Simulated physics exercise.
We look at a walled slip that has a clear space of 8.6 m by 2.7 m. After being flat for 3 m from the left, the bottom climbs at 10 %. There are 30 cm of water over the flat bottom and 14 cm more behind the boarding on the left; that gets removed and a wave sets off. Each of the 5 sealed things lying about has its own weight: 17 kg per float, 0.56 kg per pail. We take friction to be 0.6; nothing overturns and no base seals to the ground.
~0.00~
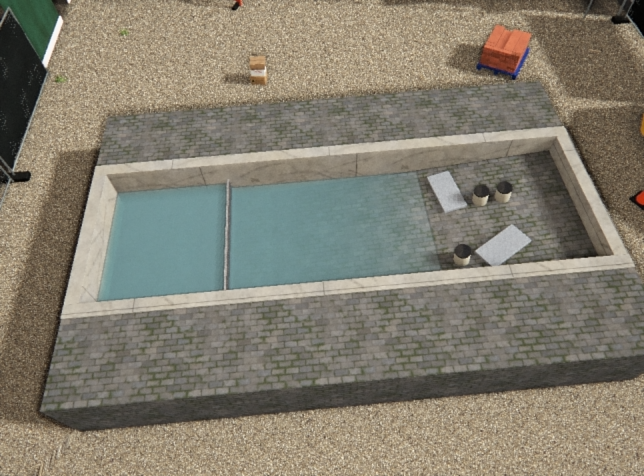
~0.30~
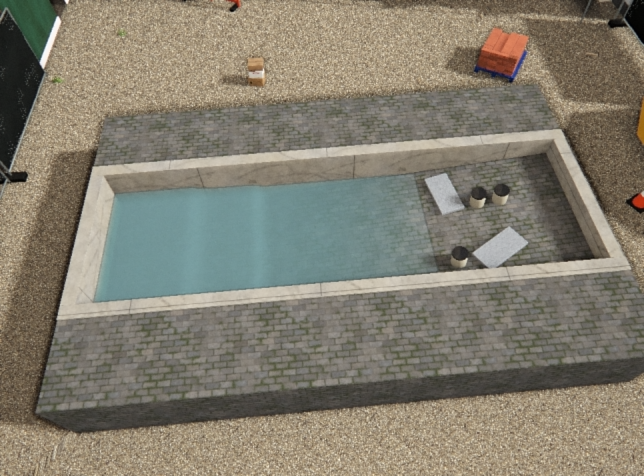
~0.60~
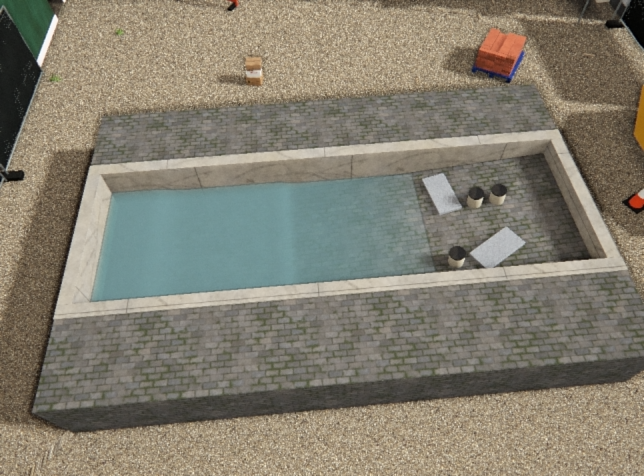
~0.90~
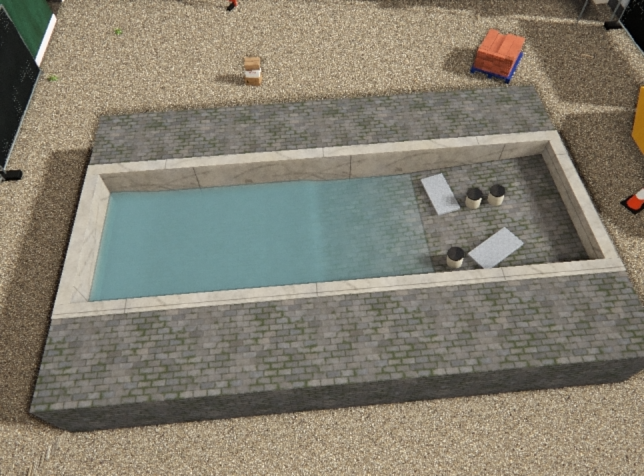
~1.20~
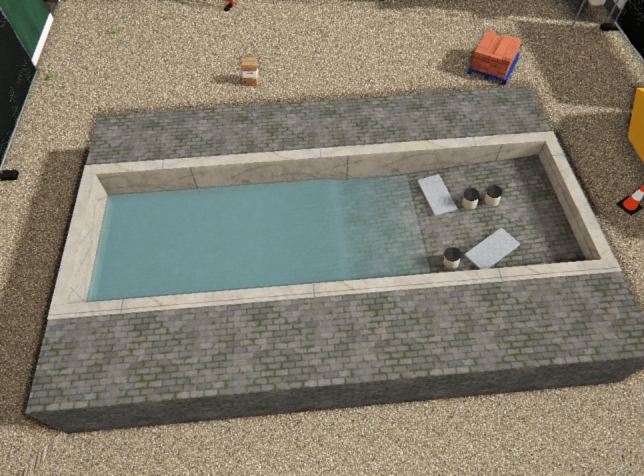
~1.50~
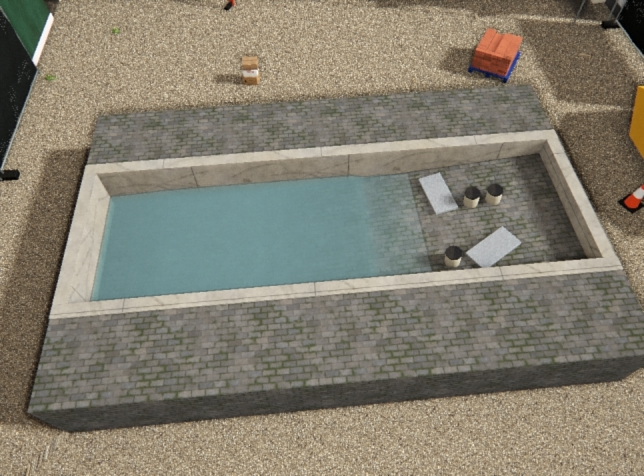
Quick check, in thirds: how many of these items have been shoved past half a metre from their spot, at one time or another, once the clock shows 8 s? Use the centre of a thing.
It will come out at two thirds or higher.
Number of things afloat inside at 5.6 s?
I get 4.
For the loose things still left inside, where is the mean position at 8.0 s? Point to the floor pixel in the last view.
I'd put it close to (373, 228) in the last view.
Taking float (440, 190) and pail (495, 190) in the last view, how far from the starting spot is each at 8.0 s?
The first is 200 cm from its start, the second 250 cm.
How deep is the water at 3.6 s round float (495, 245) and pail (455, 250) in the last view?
Depth approx. 4 cm / 9 cm.
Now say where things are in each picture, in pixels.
A float at (503, 245) rests on the ground; a pail at (483, 191) rests on the ground; 15.8 m2 under water; 0 of 5 have shifted, in the first frame.
A float at (500, 248), on the bottom; a pail at (481, 193), on the bottom; water covers 15.8 m2; 0 of 5 have shifted, in the second frame.
A float at (498, 248), on the bottom; a pail at (478, 193), on the bottom; water covers 15.8 m2; 0 of 5 have shifted, in the third frame.
A float at (496, 248), on the bottom; a pail at (476, 193), on the bottom; water covers 15.8 m2; 0 of 5 have shifted, in the fourth frame.
A float at (493, 249) rests on the ground; a pail at (473, 194), on the bottom; 15.8 m2 under water; 0 of 5 have shifted, in the fifth frame.
A float at (494, 247), on the bottom; a pail at (474, 193) rests on the ground; water covers 15.8 m2; 0 of 5 have shifted, in the sixth frame.
After 2.1 s 0 of 5 are over 50 cm from their spots; 0 afloat.
After 3.6 s 0 of 5 are over 50 cm from their spots; 2 afloat.
After 5.6 s 1 of 5 are over 50 cm from their spots; 4 afloat.
After 8.0 s 5 of 5 are over 50 cm from their spots, and 5 have been at some point; 4 afloat.
